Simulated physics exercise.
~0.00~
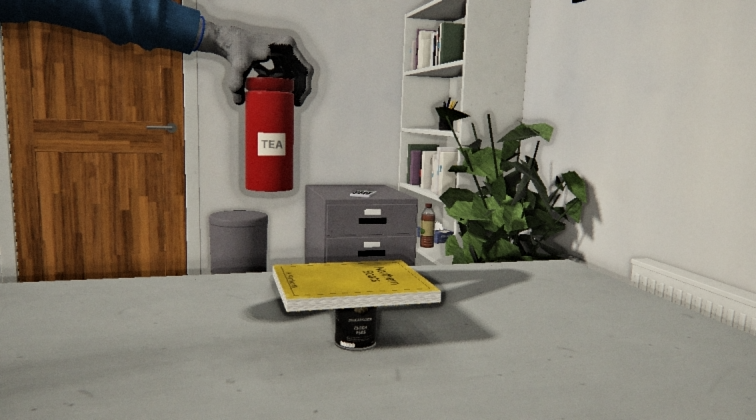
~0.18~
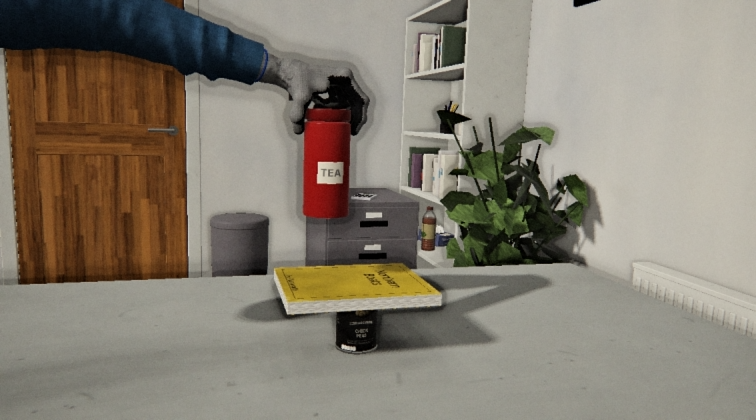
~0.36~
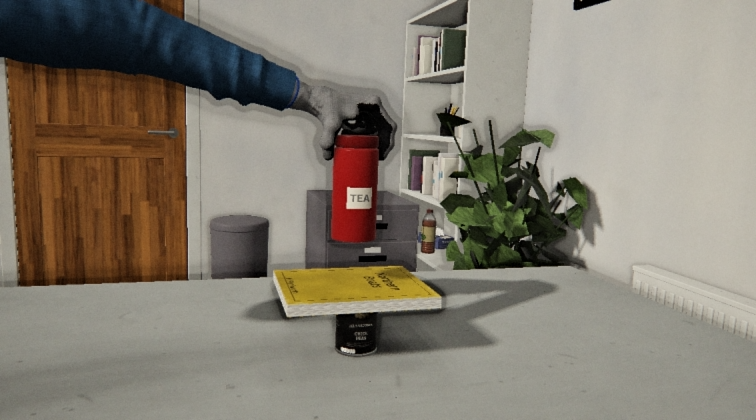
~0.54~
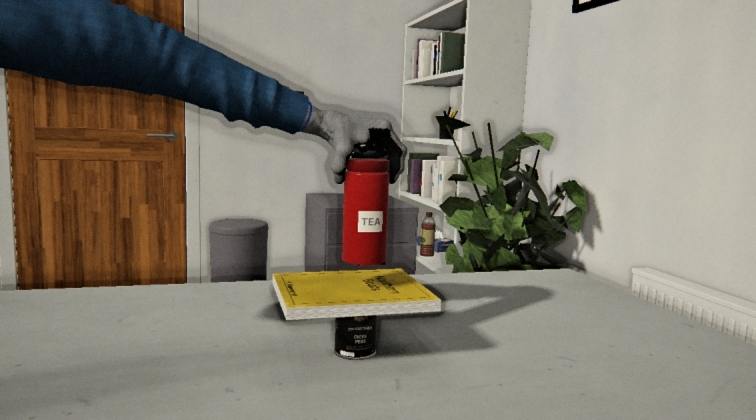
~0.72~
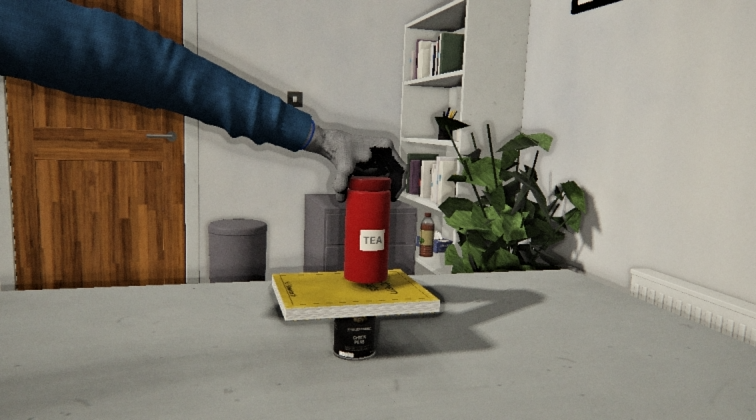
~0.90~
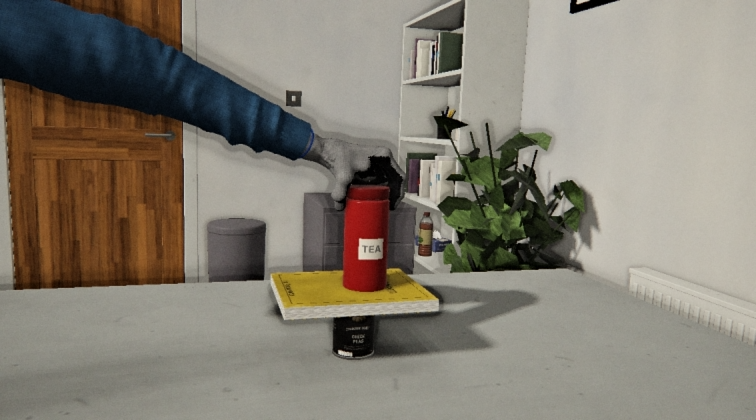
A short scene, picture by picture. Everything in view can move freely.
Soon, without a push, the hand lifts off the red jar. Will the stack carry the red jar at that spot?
It ends up in one piece.
After 1.20 s, no change.
After 1.60 s, red jar resting near (366, 238).
In the end (2.0 s), all 3 unmoved. At the end, from the last picture's camera, red jar near (366, 238). The stack stays up.
